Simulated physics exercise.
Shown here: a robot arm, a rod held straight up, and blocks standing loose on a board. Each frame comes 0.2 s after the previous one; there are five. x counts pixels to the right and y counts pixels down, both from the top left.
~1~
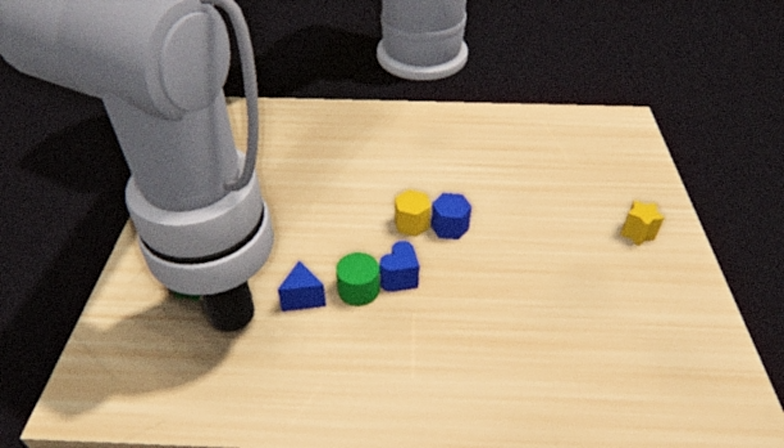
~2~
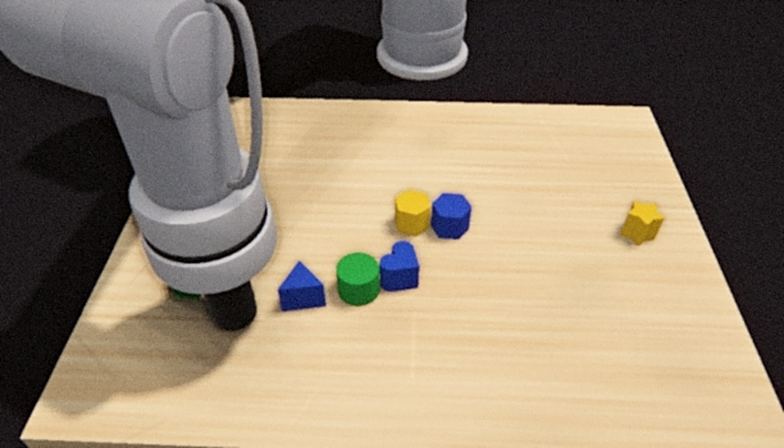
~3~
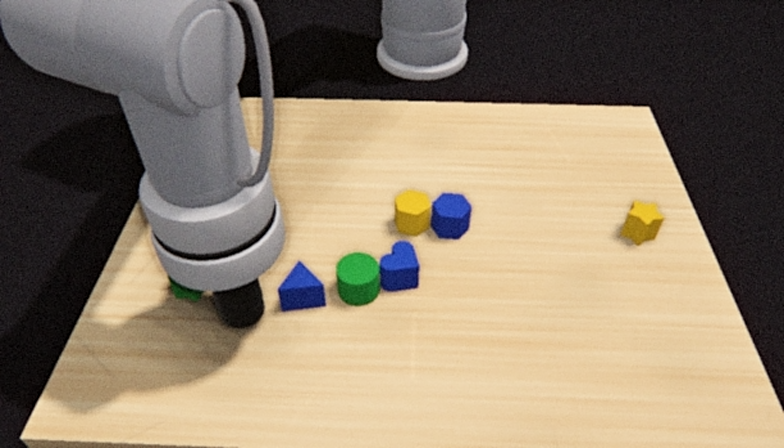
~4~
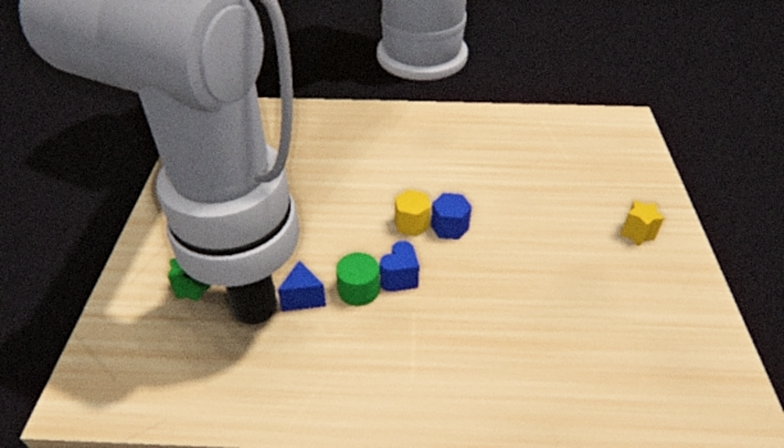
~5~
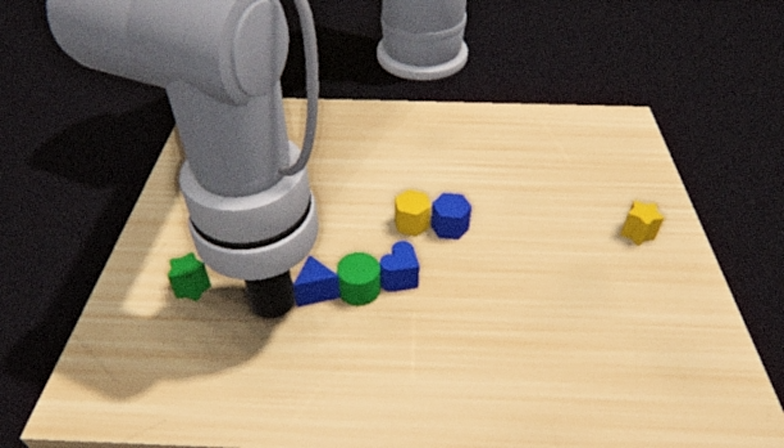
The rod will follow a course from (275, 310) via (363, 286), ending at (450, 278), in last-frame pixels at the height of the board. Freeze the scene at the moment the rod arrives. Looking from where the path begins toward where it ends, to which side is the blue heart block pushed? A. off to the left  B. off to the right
My answer is option A.
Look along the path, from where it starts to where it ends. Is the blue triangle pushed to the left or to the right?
It is pushed towards the right-hand side.
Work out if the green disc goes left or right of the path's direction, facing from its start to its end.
Measured against the direction from start to end, the green disc shifts toward the right-hand side.
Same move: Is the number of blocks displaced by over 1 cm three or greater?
Yes, it checks out.
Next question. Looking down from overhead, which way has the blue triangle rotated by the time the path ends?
It goes clockwise.
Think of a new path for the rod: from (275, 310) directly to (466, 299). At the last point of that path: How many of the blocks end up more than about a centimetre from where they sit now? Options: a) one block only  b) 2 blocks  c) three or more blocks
c
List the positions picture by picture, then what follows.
In the first frame, tip of the rod at (233, 315), middles of tops, blue triangle at (300, 278), green disc at (357, 268), blue heart block at (401, 256), blue six-sided block at (452, 204).
In the second frame, rod at (235, 314), nothing pushed.
In the third frame, rod at (243, 312), nothing pushed.
In the fourth frame, rod at (256, 308), nothing pushed.
In the fifth frame, rod at (273, 302), blue triangle at (314, 271), green disc at (358, 267), blue heart block at (401, 256), blue six-sided block at (452, 204).
The first path, step by step. One third of the way, rod at (334, 284); blue triangle at (377, 276), turned 70° clockwise; green disc at (416, 275); blue heart block at (434, 245), turned 35° anticlockwise.
Two thirds of the way, rod at (393, 274); blue triangle at (427, 272), turned 110° clockwise; green disc at (459, 291); blue heart block at (434, 245), turned 40° anticlockwise.
At the end, rod at (451, 270); blue triangle at (479, 274), turned 155° clockwise; green disc at (477, 302); blue heart block at (465, 232), turned 100° anticlockwise; blue six-sided block unmoved.
